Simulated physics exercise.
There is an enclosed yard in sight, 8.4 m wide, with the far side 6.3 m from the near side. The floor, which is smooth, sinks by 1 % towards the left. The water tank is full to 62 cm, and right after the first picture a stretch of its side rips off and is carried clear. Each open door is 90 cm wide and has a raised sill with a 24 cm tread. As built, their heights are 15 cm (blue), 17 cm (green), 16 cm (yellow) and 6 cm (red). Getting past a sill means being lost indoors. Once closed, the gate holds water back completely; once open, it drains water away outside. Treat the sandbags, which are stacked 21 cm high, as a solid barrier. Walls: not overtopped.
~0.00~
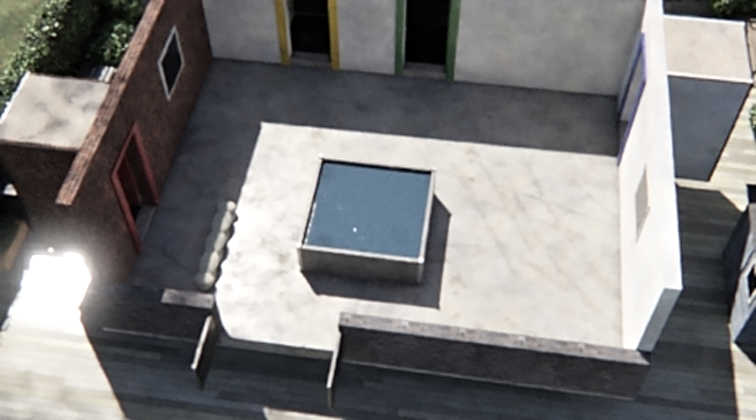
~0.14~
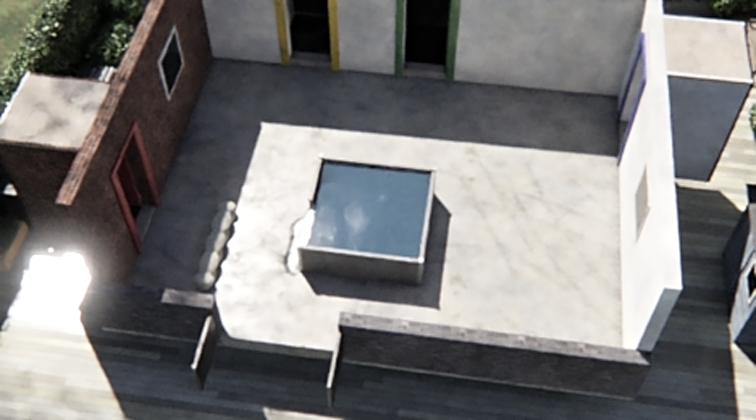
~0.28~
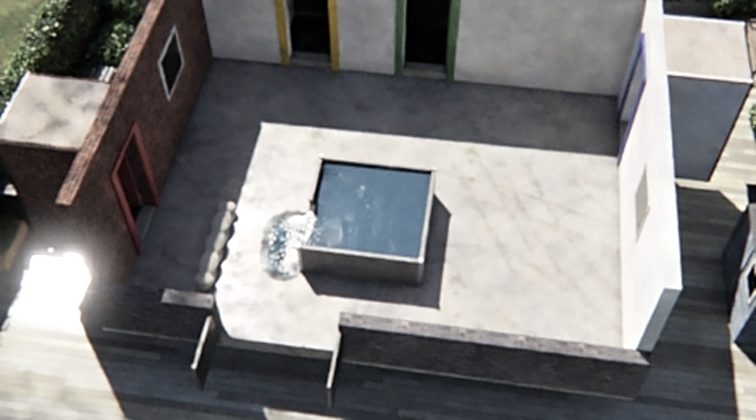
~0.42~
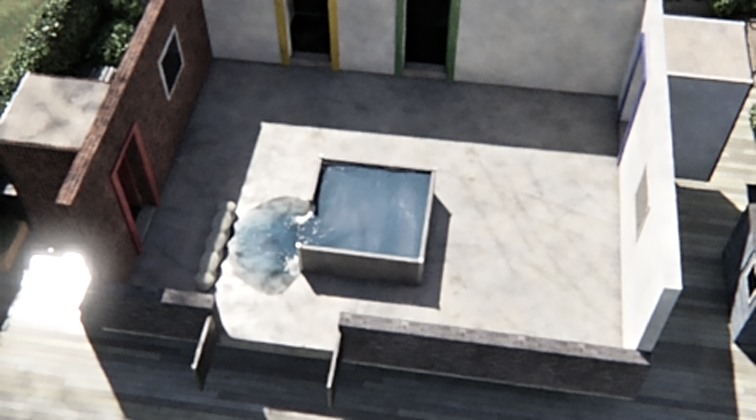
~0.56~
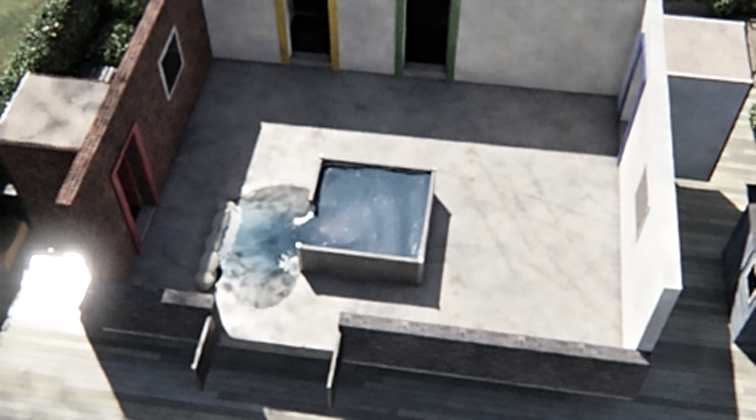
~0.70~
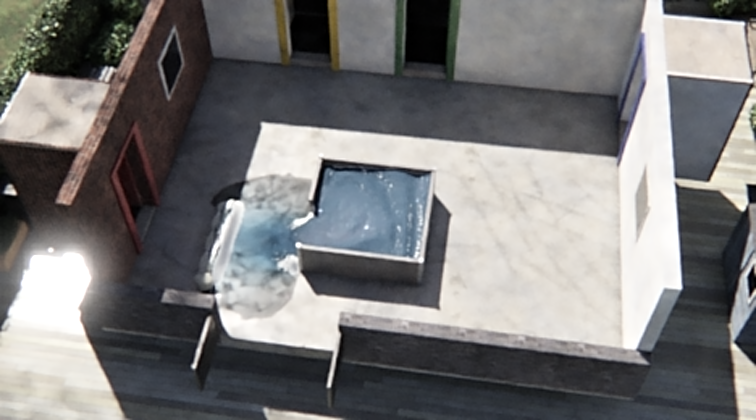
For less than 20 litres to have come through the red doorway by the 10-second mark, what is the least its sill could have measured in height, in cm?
9.5 cm or so.
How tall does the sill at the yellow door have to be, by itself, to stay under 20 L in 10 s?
Yellow: Roughly 9.0 cm.
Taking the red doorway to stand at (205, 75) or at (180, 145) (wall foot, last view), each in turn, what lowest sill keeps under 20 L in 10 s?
In turn: About 12.0 cm, about 7.5 cm.
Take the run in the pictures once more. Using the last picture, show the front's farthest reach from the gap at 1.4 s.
Around pixel (175, 158).
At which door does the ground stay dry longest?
It's the blue one.
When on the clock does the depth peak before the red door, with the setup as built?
The depth peaks at about 2.6 seconds.
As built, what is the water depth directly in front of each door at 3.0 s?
At the blue door the depth is 0 cm, at green 0 cm, at yellow 0 cm and at red 14 cm.
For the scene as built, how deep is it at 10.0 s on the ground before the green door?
It works out to about 4.5 centimetres deep.
After 1.4 s water covers 15 % of the floor, deepest (40 cm) near (232, 252); it has not reached the red door.
After 3.0 s water covers 35 % of the floor, deepest (28 cm) near (235, 243); 14 cm at the red door, 29 litres in over its 6 cm sill.
After 10.0 s water covers 70 % of the floor, deepest (12 cm) near (175, 158); 4 cm at the red door, 50 litres in over its 6 cm sill.
At the red door as built, the water arrived by 1.6 s and peaked near 14 cm at 2.6 s.
Run again over the same 10 s with other heights there, 32 litres in over 8 cm, 12 litres over 11 cm. The limit of 20 litres is kept from about 9.5 cm up.
